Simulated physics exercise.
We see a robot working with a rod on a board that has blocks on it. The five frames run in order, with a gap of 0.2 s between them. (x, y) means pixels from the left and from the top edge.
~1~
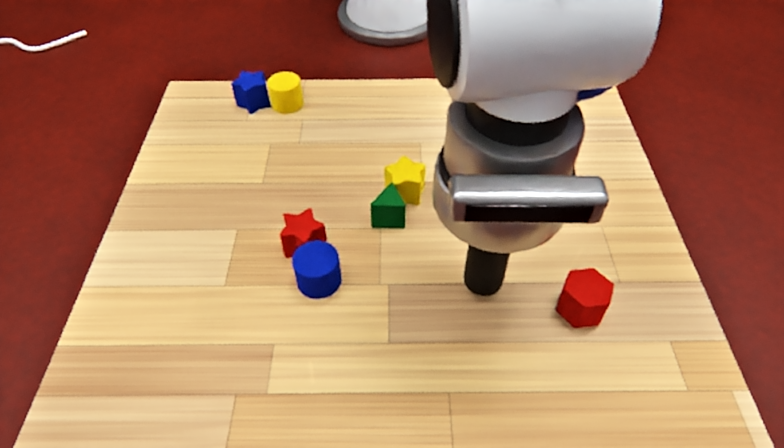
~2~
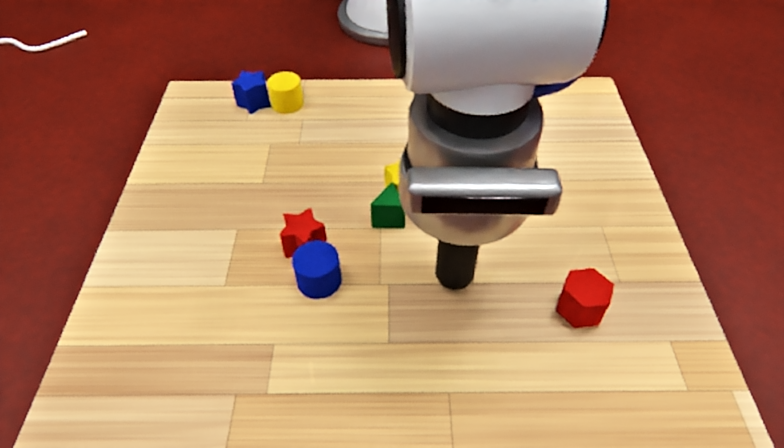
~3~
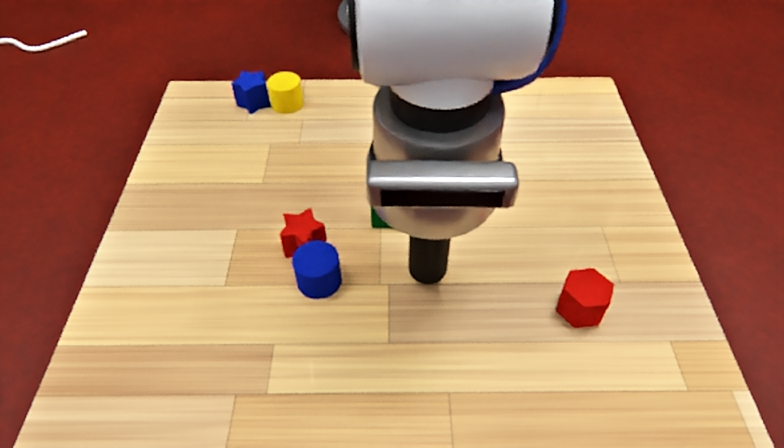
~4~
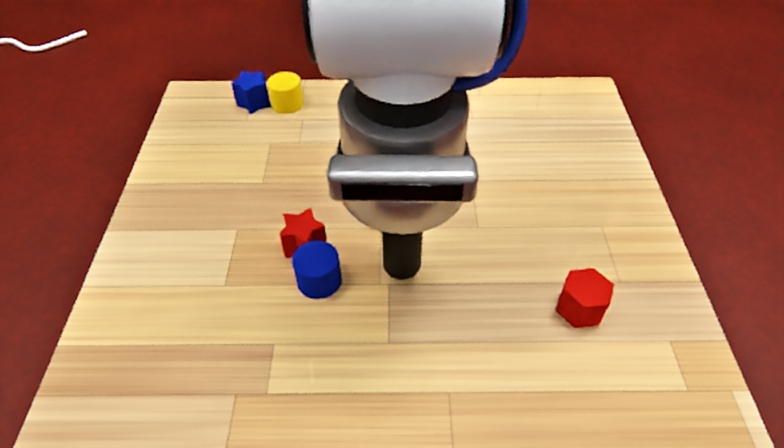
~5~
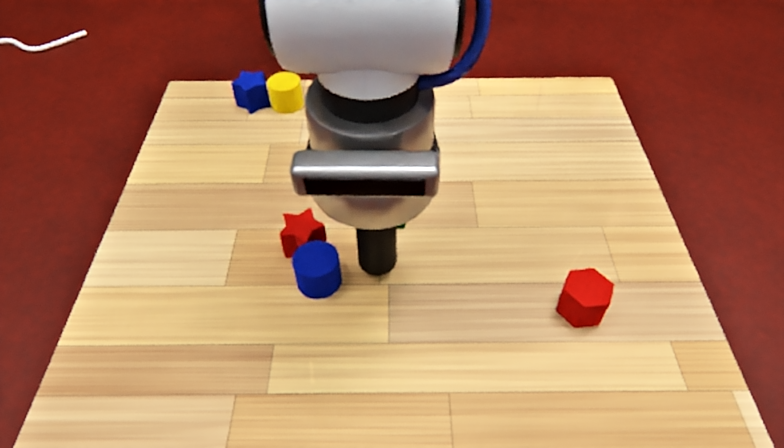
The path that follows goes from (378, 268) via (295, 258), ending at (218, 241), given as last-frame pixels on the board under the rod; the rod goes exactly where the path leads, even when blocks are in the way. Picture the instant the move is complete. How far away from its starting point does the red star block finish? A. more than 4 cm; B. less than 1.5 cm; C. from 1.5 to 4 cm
A (more than 4 cm)
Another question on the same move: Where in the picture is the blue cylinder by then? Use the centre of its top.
It should be at about (275, 269).
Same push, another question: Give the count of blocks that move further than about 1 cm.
I count two.
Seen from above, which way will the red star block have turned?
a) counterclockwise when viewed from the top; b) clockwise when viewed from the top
b
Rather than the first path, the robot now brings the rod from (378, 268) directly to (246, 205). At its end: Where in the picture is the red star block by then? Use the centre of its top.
At the end it should sit near (247, 220).
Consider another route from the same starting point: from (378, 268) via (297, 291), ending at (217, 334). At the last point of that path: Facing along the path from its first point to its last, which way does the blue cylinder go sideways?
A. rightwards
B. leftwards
Correct choice: A.
On the path given first. One third of the way, rod at (320, 256); red star block at (294, 222); blue cylinder at (285, 266).
Two thirds of the way, rod at (267, 246); red star block at (263, 204), turned 45° clockwise; blue cylinder at (275, 269).
At the end, rod at (216, 235); red star block at (258, 200), turned 80° clockwise; blue cylinder at (275, 269); green triangular block not moved.
